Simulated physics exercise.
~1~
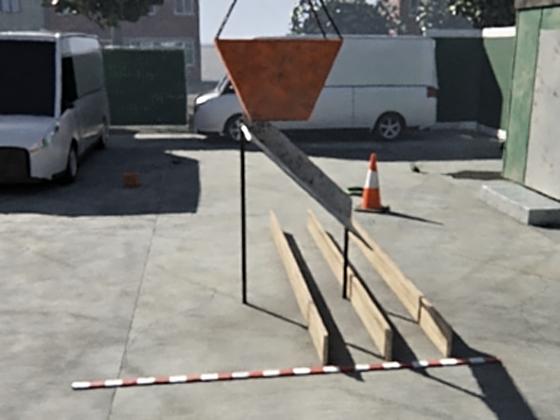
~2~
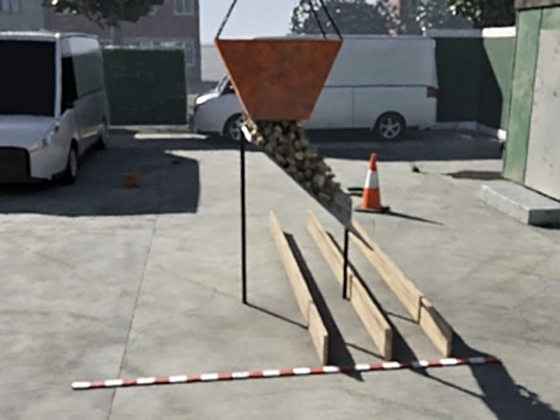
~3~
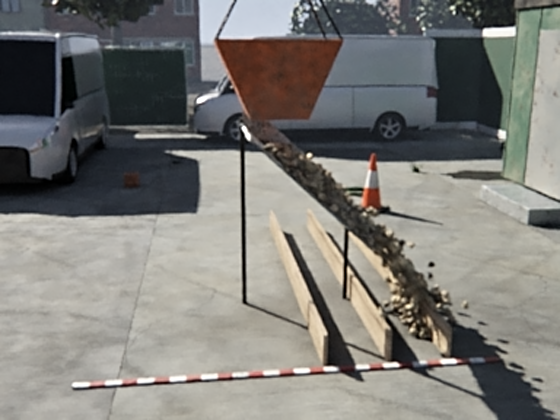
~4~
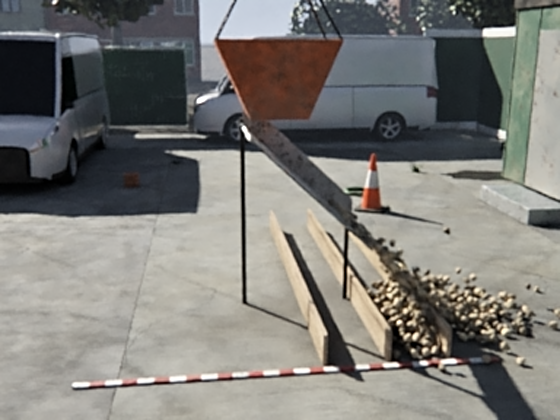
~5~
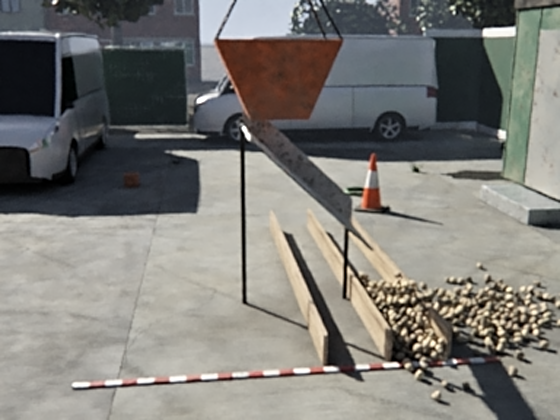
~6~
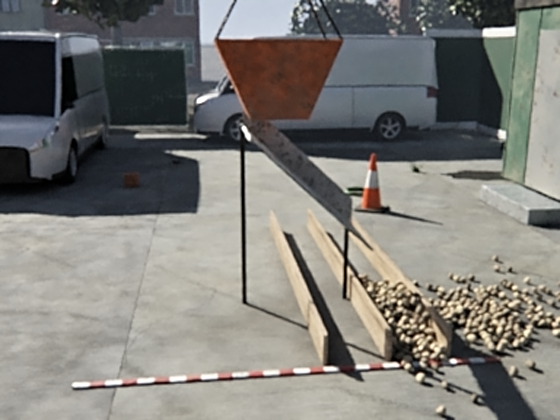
In a sunlit concrete yard seen from a fixed, slightly raised viewpoint, two pale vans stand behind an orange skip hanging from cables. Below it, a grey steel chute on thin dark legs slopes down to the right towards three wooden boards, with a traffic cone behind and a red and white striped pole in front. Stones drop from the skip onto the chute and slide down it. They pour off its lower end, tumbling into the right bay and spilling over the right-hand board. The chute empties, leaving stones heaped in the right bay and scattered beyond it, while the left bay stays empty.
